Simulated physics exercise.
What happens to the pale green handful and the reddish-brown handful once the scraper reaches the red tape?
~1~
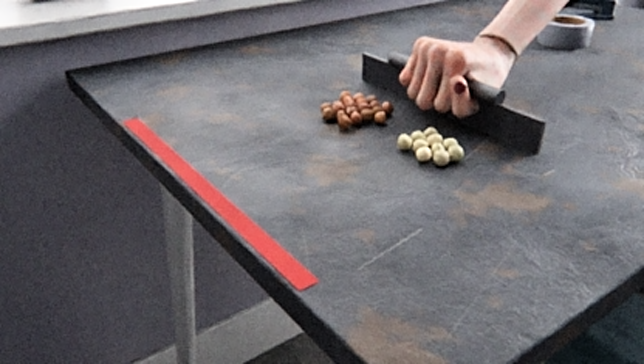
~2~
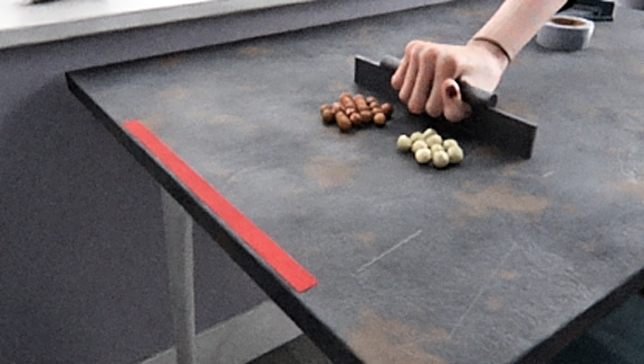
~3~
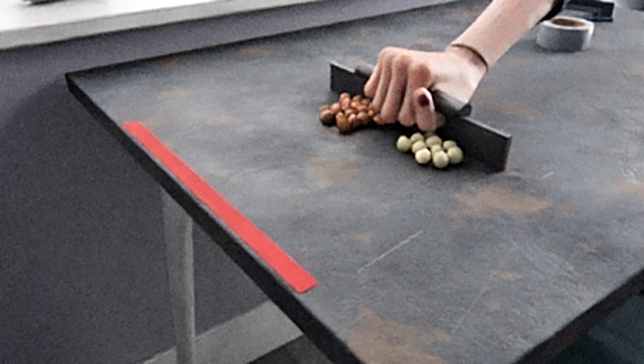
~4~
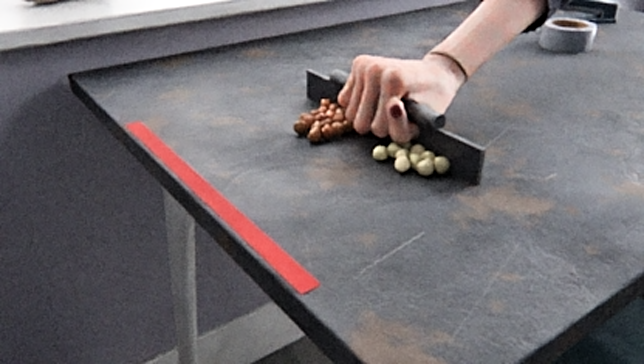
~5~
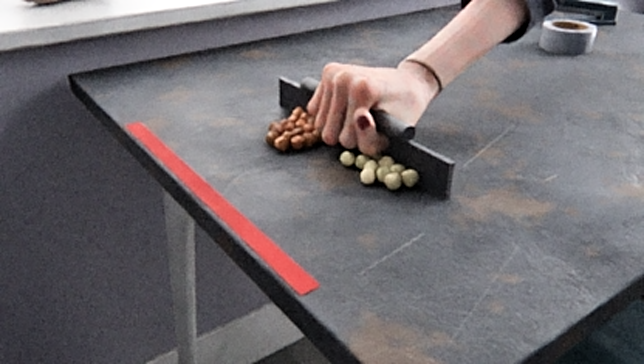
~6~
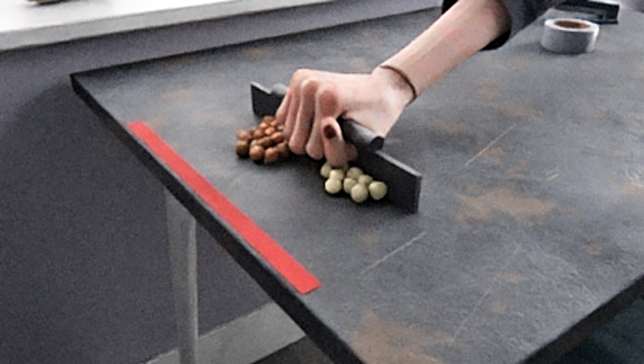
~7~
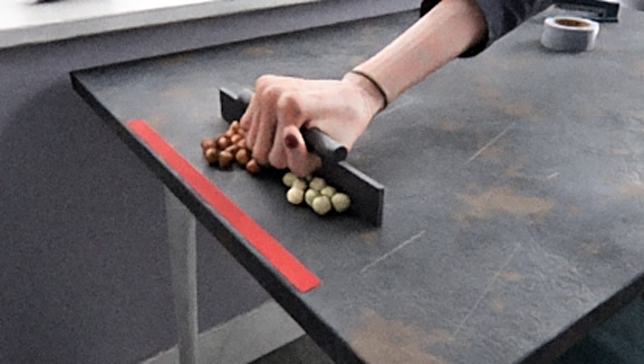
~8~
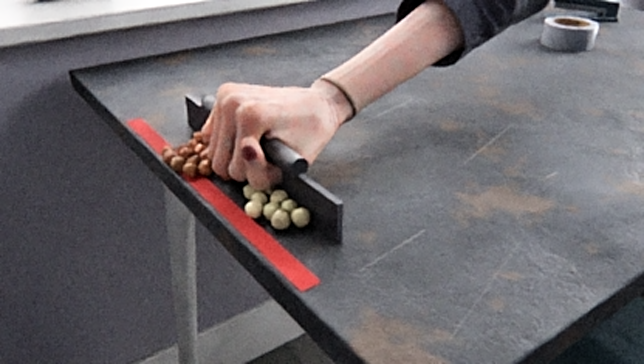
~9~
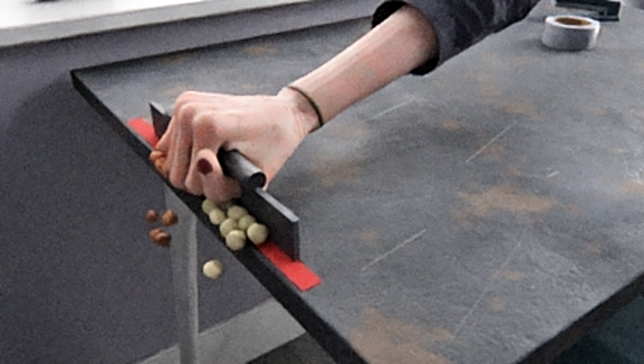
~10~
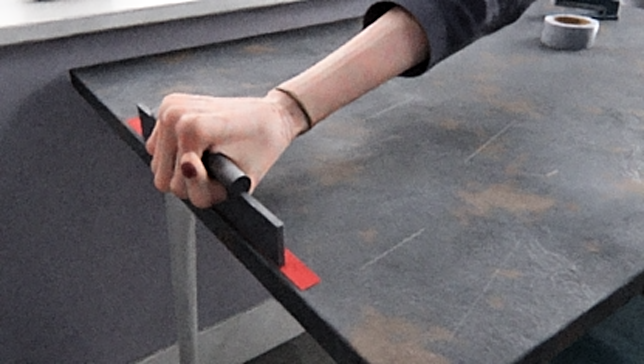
The table keeps neither handful, as both the pale green pieces and the reddish-brown pieces go over the edge and fall toward the floor.
